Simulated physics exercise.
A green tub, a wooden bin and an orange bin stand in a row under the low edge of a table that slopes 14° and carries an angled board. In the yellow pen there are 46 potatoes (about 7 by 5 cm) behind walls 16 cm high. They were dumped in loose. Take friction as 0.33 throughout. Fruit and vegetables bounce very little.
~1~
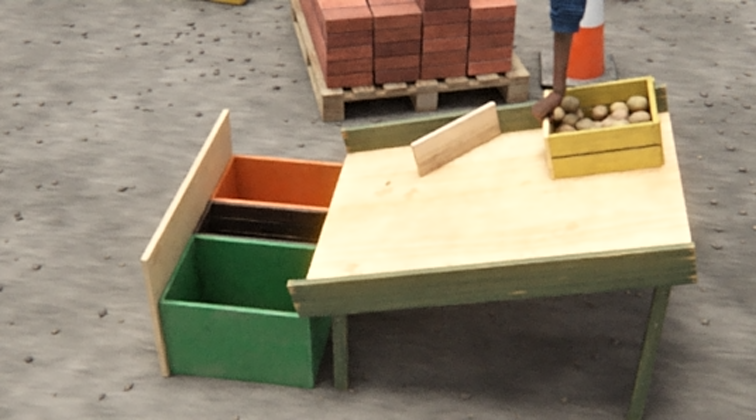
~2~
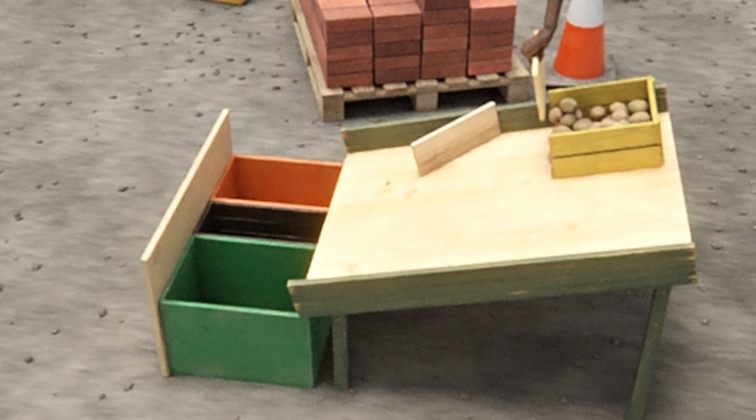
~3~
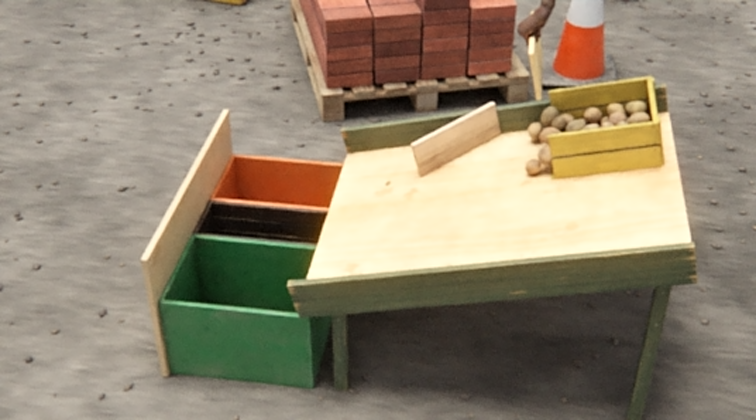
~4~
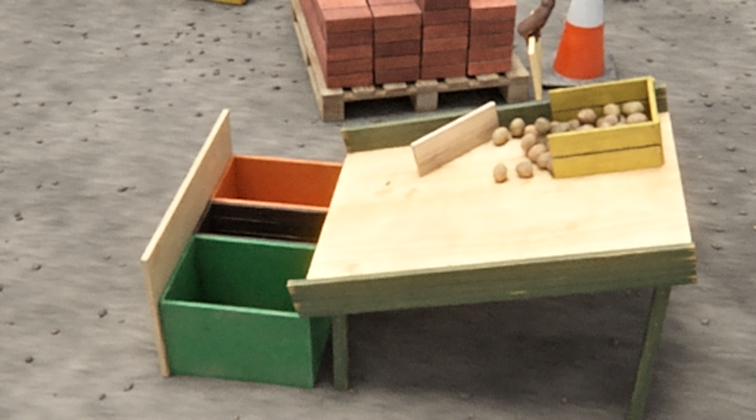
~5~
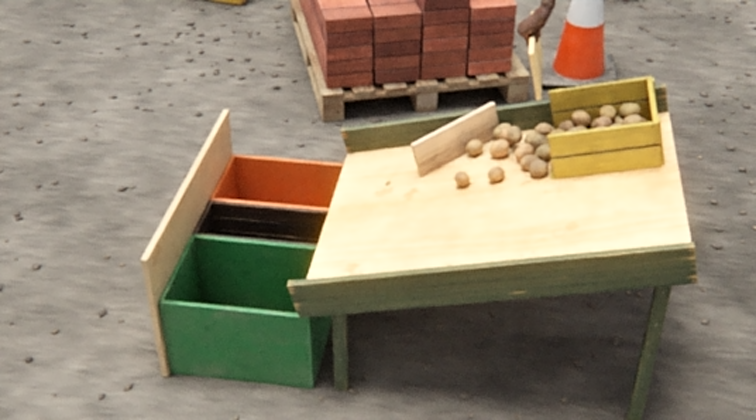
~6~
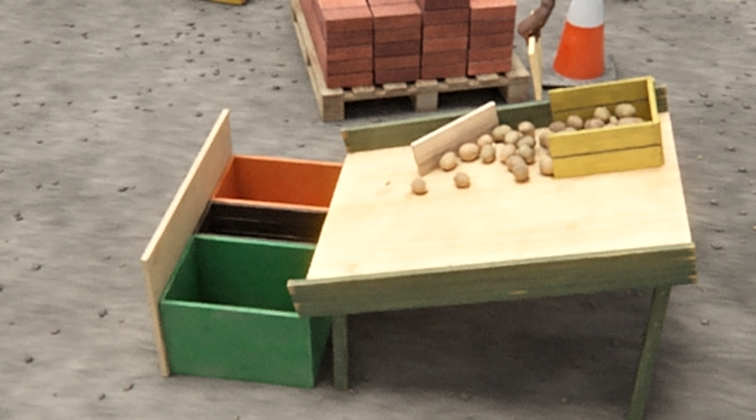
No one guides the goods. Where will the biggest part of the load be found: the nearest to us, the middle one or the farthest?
The largest share ends in the centre one: The wooden bin.
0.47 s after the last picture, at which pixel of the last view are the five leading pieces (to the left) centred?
Around (351, 206).
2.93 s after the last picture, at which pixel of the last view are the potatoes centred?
Around (282, 272).
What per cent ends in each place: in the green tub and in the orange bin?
About 10 and 15 per cent.
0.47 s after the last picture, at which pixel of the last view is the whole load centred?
At about (540, 153).
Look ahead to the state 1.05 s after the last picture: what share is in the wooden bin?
Some 15 per cent by then.
Then, 0.47 s after the last picture, 20 still in the yellow pen, 1 in the wooden bin and 25 on the slope.
Then, 1.05 s after the last picture, 8 still in the yellow pen, 7 in the wooden bin, 29 on the slope and 2 in the air.
Then, 1.88 s after the last picture, 4 still in the yellow pen, 2 in the green tub, 14 in the wooden bin, 2 in the orange bin, 22 on the slope and 2 in the air.
Final count (2.93 s after the last picture), 4 still in the yellow pen, 5 in the green tub, 19 in the wooden bin, 6 in the orange bin and 12 on the slope.
